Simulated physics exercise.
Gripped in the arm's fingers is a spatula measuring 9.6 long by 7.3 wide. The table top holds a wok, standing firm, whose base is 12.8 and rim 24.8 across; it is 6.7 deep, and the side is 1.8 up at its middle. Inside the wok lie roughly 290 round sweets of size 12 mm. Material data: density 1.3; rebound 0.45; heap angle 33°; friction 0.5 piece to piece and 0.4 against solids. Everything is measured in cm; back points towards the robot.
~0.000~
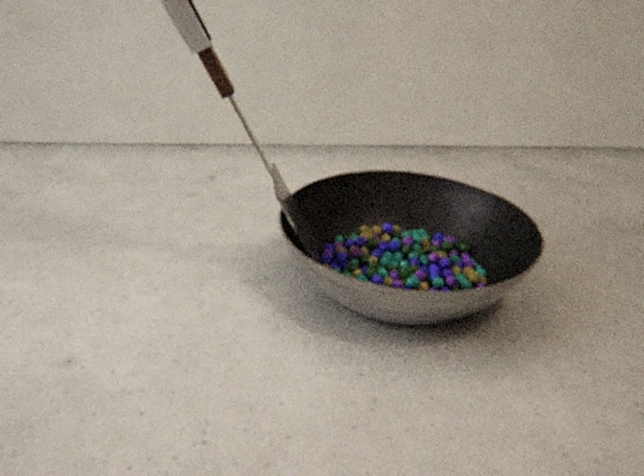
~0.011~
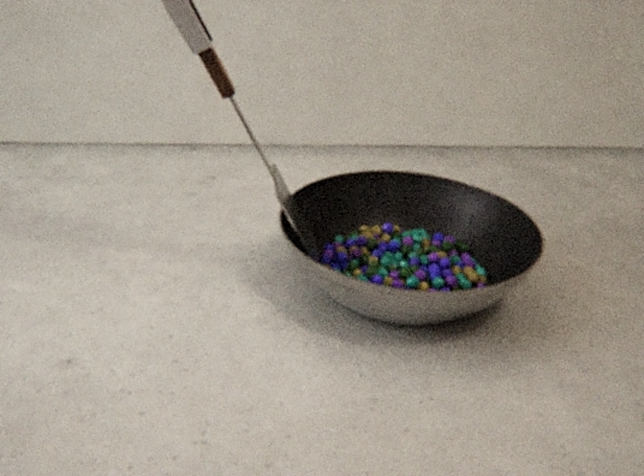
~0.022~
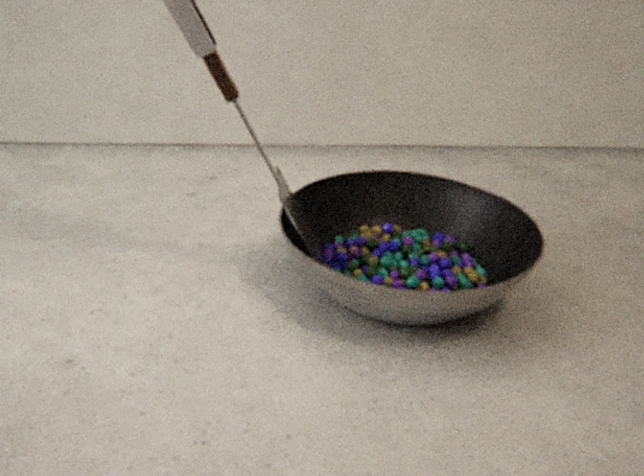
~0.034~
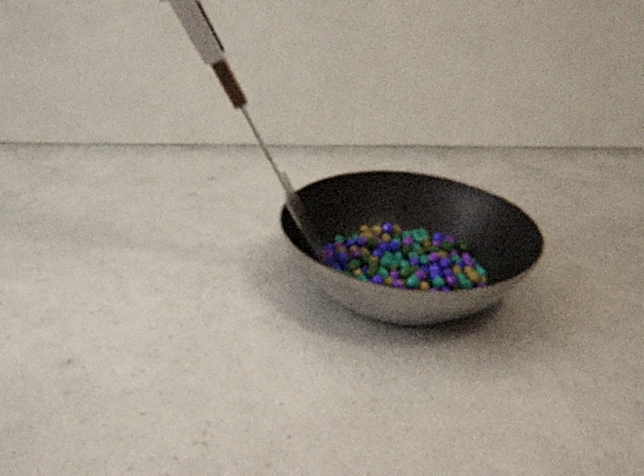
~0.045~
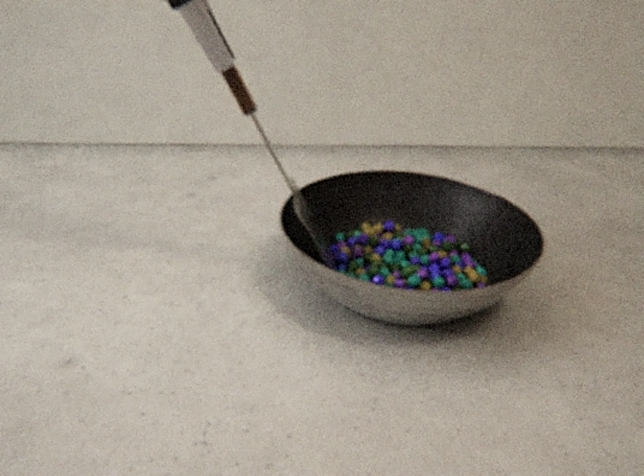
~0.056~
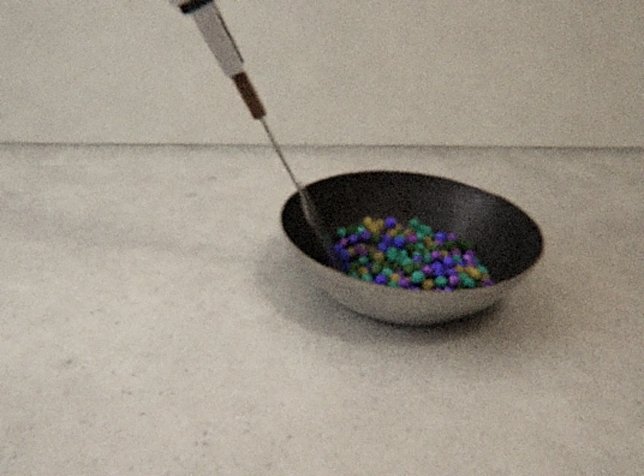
A spatula with a brown and pale grey handle slants down from the upper left into a dark wok, seen from slightly above on a pale, mottled table top before a plain light wall. Small round sweets in purple, blue, green and yellow lie heaped inside the wok. The spatula slides slowly down and right, nudging the nearest sweets slightly, while the wok and camera stay still.
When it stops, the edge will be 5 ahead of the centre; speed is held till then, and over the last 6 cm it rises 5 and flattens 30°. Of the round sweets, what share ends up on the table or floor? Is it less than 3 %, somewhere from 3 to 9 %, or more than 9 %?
It is less than 3 %.
After 0.11 s, sloping 63°, highest piece 8 above the table; 288 in the wok.
After 0.16 s, sloping 50°, highest piece 9 above the table; 288 in the wok.
After 0.39 s, sloping 33°, highest piece 6 above the table; 288 in the wok.
After 1.44 s, sloping 33°, highest piece 5 above the table; 288 in the wok.
In the end, 288 in the wok. That is 0 % on the table or floor.
